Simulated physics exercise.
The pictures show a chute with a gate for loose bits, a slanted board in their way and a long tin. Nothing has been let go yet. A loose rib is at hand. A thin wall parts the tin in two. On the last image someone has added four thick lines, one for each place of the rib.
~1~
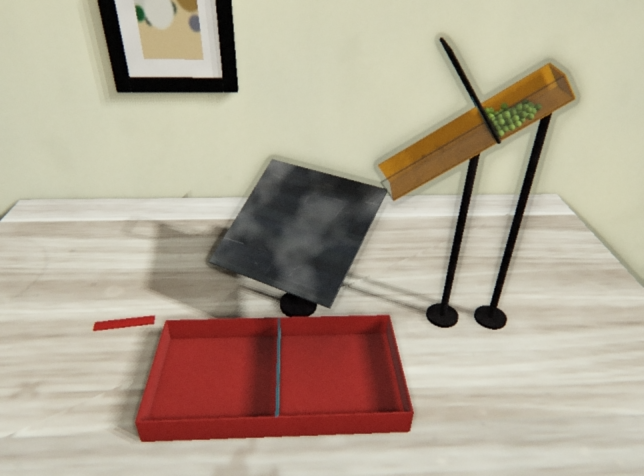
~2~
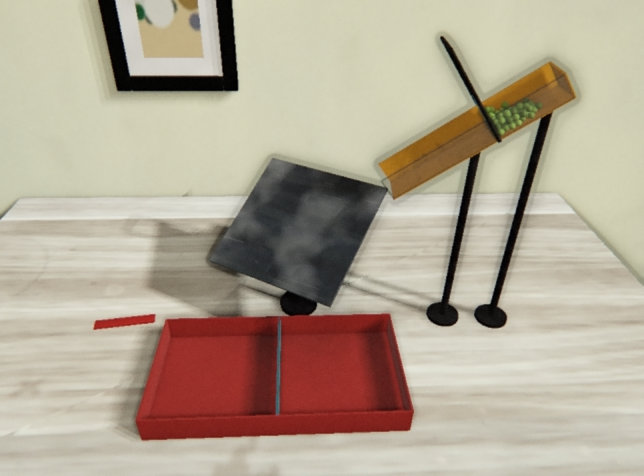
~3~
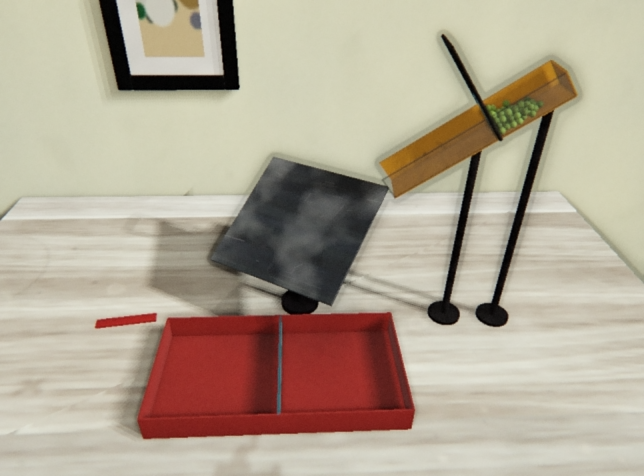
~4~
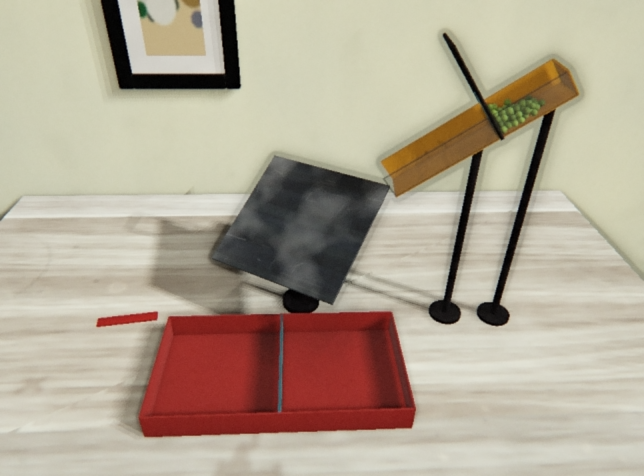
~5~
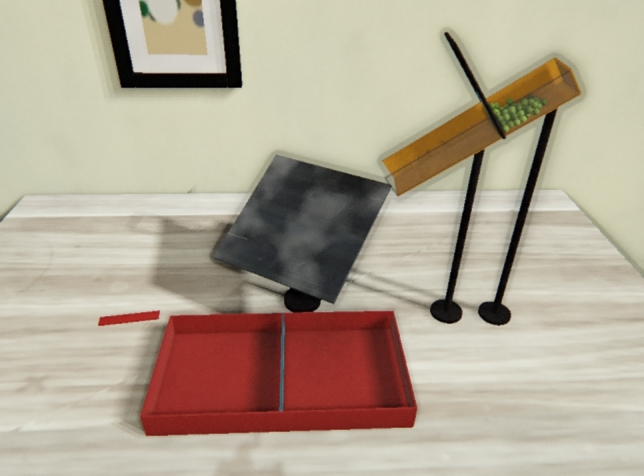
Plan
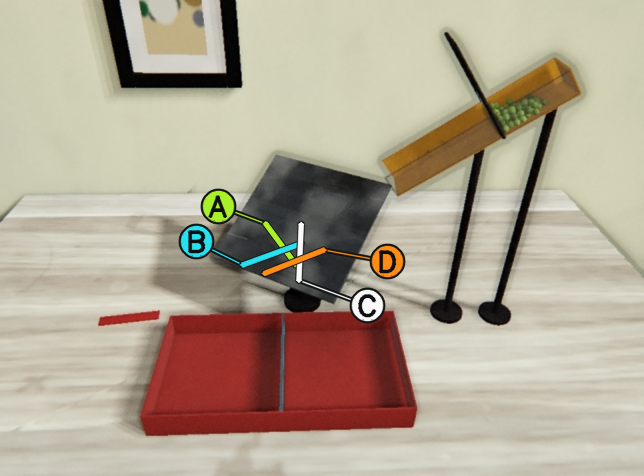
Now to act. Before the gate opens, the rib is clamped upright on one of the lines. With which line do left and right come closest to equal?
The best line is A.
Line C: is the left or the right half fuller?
Right.
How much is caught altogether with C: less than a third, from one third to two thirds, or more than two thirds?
It is more than two thirds.
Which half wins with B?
The left half.
On the marked copy, line A from (265, 223) to (296, 265); line B from (301, 243) to (242, 264); line C from (301, 224) to (298, 280); line D from (323, 250) to (264, 273).
If A is chosen, of what is caught, close to two thirds in the left half, close to a third in the right.
If B is chosen, of what is caught, the whole lot in the left half, none at all in the right.
If C is chosen, of what is caught, only a few in the left half, all but a few in the right.
If D is chosen, of what is caught, the bulk in the left half, a small share in the right.
